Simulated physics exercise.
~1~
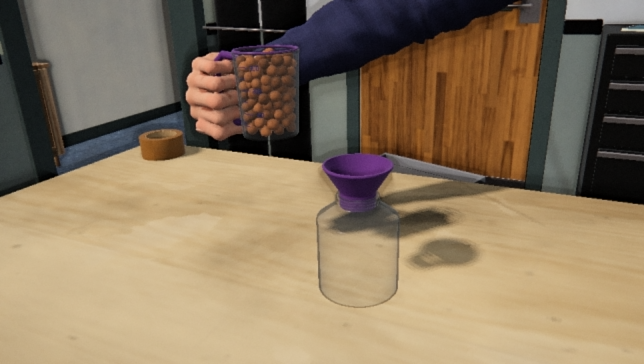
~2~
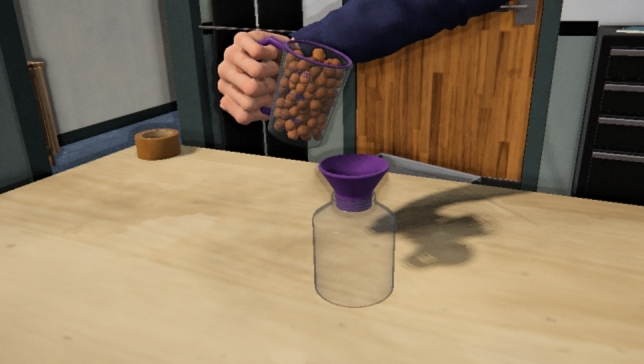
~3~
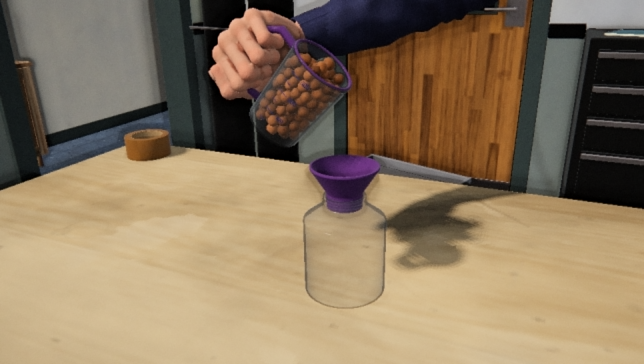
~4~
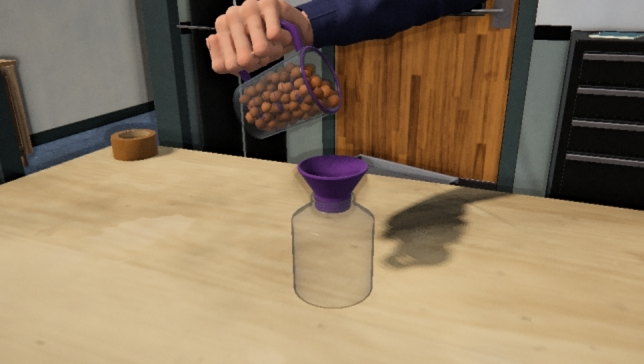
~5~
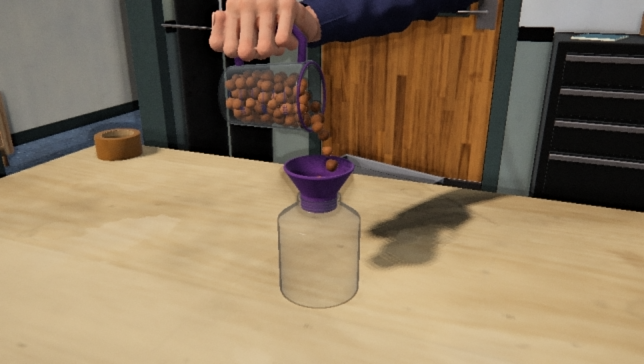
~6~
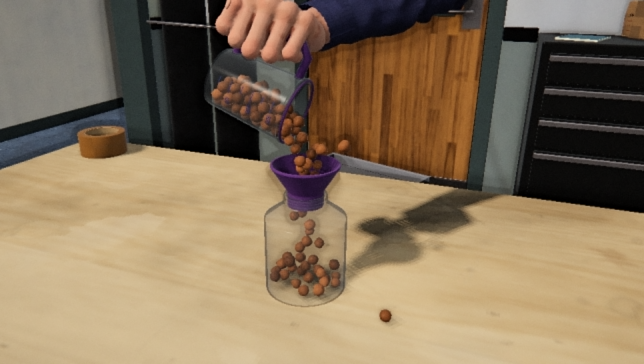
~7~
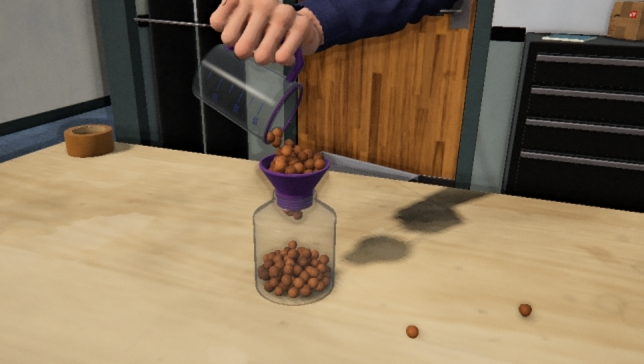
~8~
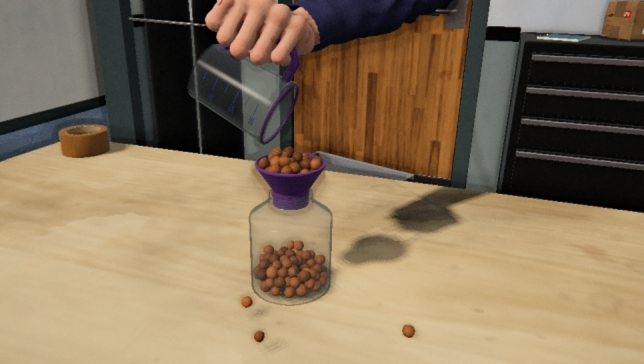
On a wooden table, a hand tipped a clear cup of small brown balls over a purple funnel set in a clear jar; most dropped into the jar, some stayed heaped in the funnel, and a few rolled across the tabletop.
